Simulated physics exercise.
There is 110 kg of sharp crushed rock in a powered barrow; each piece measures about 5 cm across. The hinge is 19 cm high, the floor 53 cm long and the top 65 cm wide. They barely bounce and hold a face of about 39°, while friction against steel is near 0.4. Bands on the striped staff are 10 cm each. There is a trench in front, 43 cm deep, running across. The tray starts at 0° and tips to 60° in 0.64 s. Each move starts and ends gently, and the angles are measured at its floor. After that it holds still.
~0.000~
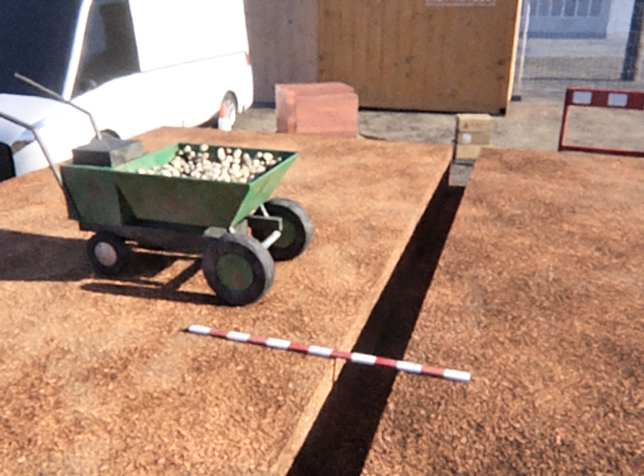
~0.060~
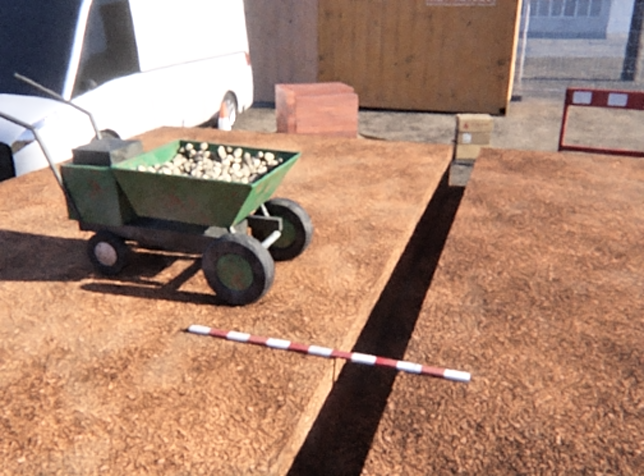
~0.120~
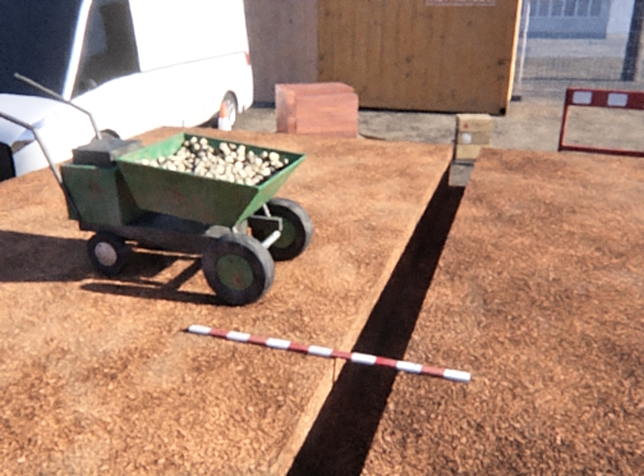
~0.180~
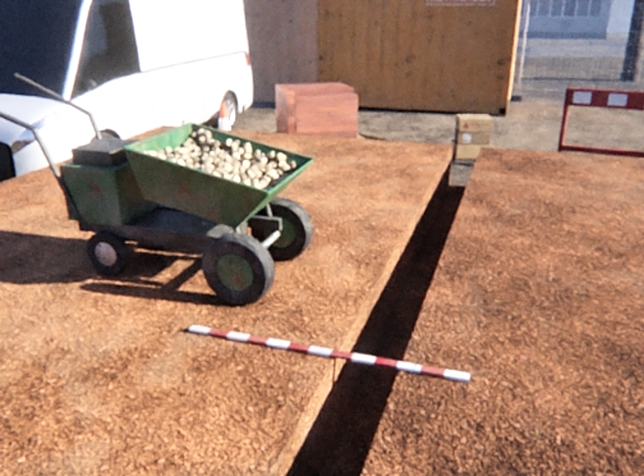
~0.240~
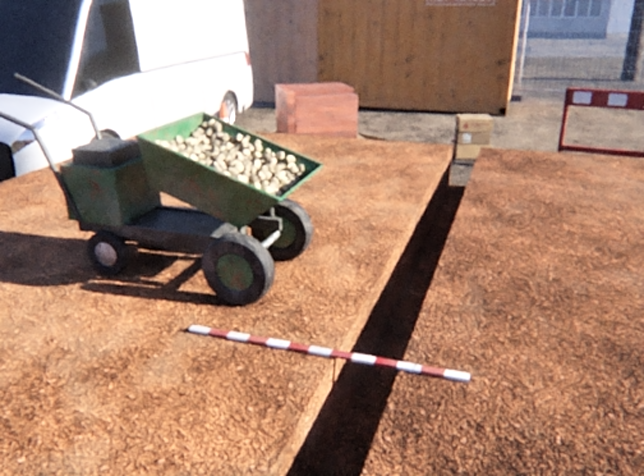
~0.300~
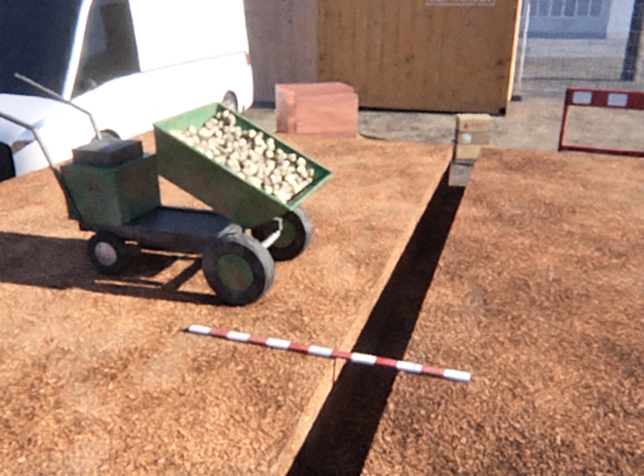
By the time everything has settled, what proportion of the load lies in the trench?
About 38 percent of the load.
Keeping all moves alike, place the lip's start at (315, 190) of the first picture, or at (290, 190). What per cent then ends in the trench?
Roughly 15 in a hundred from the first, 25 in a hundred from the second.
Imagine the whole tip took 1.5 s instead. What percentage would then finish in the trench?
That works out at about 15 in a hundred.
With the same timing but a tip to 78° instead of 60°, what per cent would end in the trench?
About 85%.
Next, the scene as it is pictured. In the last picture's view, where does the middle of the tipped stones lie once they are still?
(396, 359).
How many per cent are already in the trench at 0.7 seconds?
Some 0 per cent.
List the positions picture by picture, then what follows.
Lip at (251, 185), floor tilted 0°, highest stones at (229, 153), in the first picture.
Lip at (253, 186), floor tilted 1°, highest stones at (216, 151); the stones move at 0.3 m/s on average, in the second picture.
Lip at (259, 189), floor tilted 6°, highest stones at (210, 146); the stones move at 0.7 m/s on average, in the third picture.
The tray is at 12°, its lip at (269, 193); the top of the load is at (203, 139); the stones move at 0.9 m/s on average, in the fourth picture.
The tray is at 19°, its lip at (280, 200); the top of the load is at (205, 131); the stones move at 1.1 m/s on average, in the fifth picture.
Lip at (291, 210), floor tilted 27°, highest stones at (218, 122); the stones move at 1.2 m/s on average, in the sixth picture.
After 0.5 s the floor is at 51°; 100 % in the tray; the foremost stones are at (315, 209).
After 0.7 s the floor is at 60°; 91 % in the tray, 6 % short of the trench, 2 % in the trench; the foremost stones are at (378, 262).
After 1.1 s the floor is at 60°; 62 % in the tray, 7 % short of the trench, 30 % in the trench, 1 % past the trench; the foremost stones are at (454, 307).
After 3.0 s the floor is at 60°; 54 % in the tray, 7 % short of the trench, 38 % in the trench, 1 % past the trench; the foremost stones are at (487, 309).
